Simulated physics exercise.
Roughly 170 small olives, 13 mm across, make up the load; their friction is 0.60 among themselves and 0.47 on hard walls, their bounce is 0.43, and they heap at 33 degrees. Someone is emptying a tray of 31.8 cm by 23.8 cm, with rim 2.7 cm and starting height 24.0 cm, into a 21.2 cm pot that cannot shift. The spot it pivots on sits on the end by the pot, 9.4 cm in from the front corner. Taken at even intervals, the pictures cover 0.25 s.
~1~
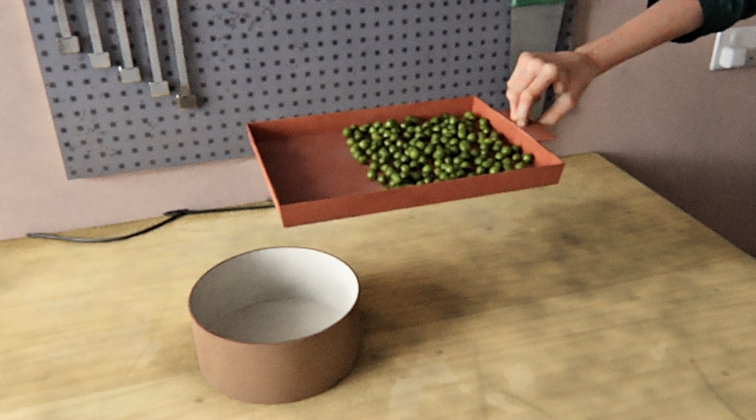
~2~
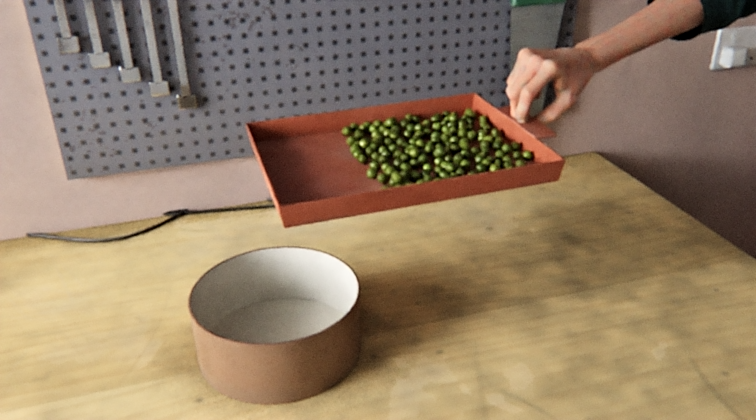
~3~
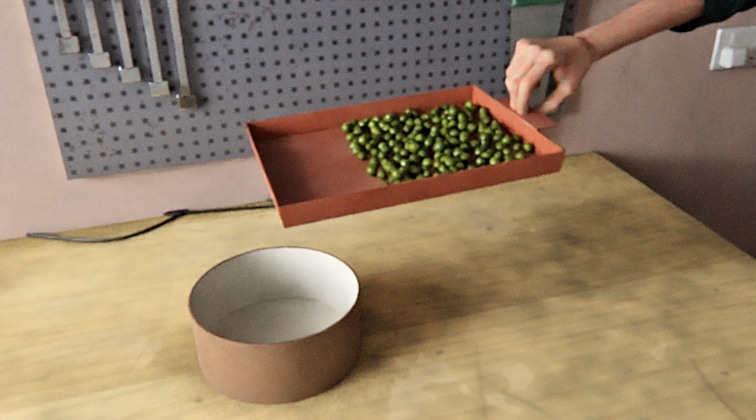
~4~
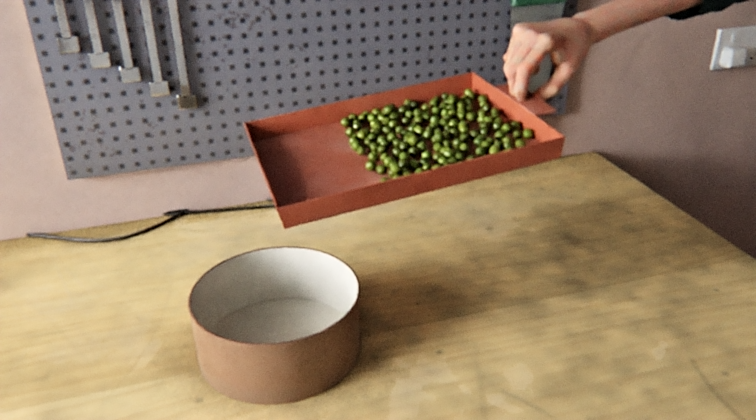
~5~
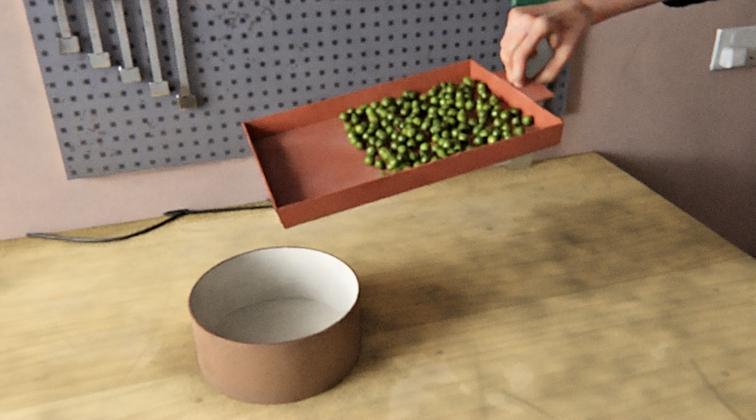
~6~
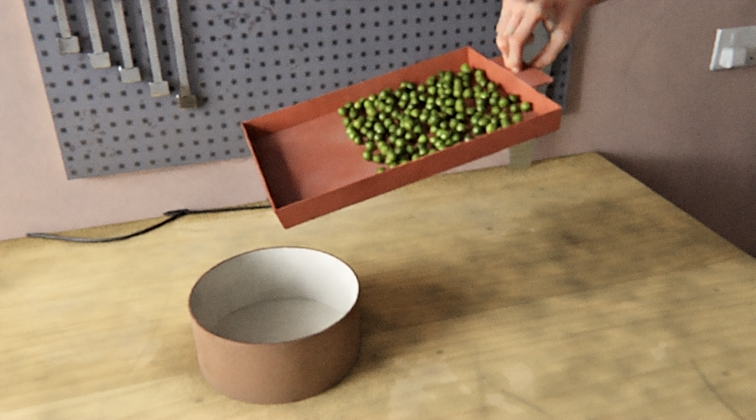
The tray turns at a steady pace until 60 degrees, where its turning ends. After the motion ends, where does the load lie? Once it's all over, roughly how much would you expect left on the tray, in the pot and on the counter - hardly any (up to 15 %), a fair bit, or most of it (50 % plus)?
I'd expect tray: Most of it; pot: Hardly any; counter: Hardly any.
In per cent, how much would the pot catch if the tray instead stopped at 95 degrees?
That would give about 60 per cent.
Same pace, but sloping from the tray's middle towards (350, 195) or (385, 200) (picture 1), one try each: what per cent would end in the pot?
Roughly 0 % for the first direction, roughly 0 % for the second.
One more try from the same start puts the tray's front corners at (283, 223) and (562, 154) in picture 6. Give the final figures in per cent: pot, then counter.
Pot 0; counter 0.
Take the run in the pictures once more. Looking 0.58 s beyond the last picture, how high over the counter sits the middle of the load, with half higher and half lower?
Roughly 28 cm.
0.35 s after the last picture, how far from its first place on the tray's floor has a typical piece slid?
By then it sits near 8 cm from where it began.
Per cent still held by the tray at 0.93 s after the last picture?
Something like 95 percent, roughly.
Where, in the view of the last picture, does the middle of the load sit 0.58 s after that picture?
Estimated load position: Around (283, 152).
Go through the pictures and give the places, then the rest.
The first frame shows tray tilt 0 degrees, front corners at (283, 204) and (560, 162); middle of the pieces at (429, 151); pot at (275, 290).
The second frame shows tray tilt 1 degrees, front corners at (283, 204) and (560, 159); middle of the pieces at (429, 149).
The third frame shows tray tilt 3 degrees, front corners at (282, 205) and (560, 150); middle of the pieces at (429, 144).
The fourth frame shows tray tilt 6 degrees, front corners at (280, 206) and (560, 136), lowest corner left front; middle of the pieces at (428, 135).
The fifth frame shows tray tilt 9 degrees, front corners at (279, 207) and (559, 122), lowest corner left front; middle of the pieces at (427, 126).
The sixth frame shows tray tilt 13 degrees, front corners at (277, 208) and (556, 107), lowest corner left front; middle of the pieces at (425, 117); pot at (275, 290).
Then, 0.35 s after the last picture, tilt 36 degrees; the tray holds 100 %, the pot 0 %.
Then, 0.58 s after the last picture, tilt 51 degrees; the tray holds 100 %, the pot 0 %.
Then, 0.93 s after the last picture, tilt 60 degrees; the tray holds 95 %, the pot 0 %.
In the end, tray 90 %, pot 5 %, counter 5 %.
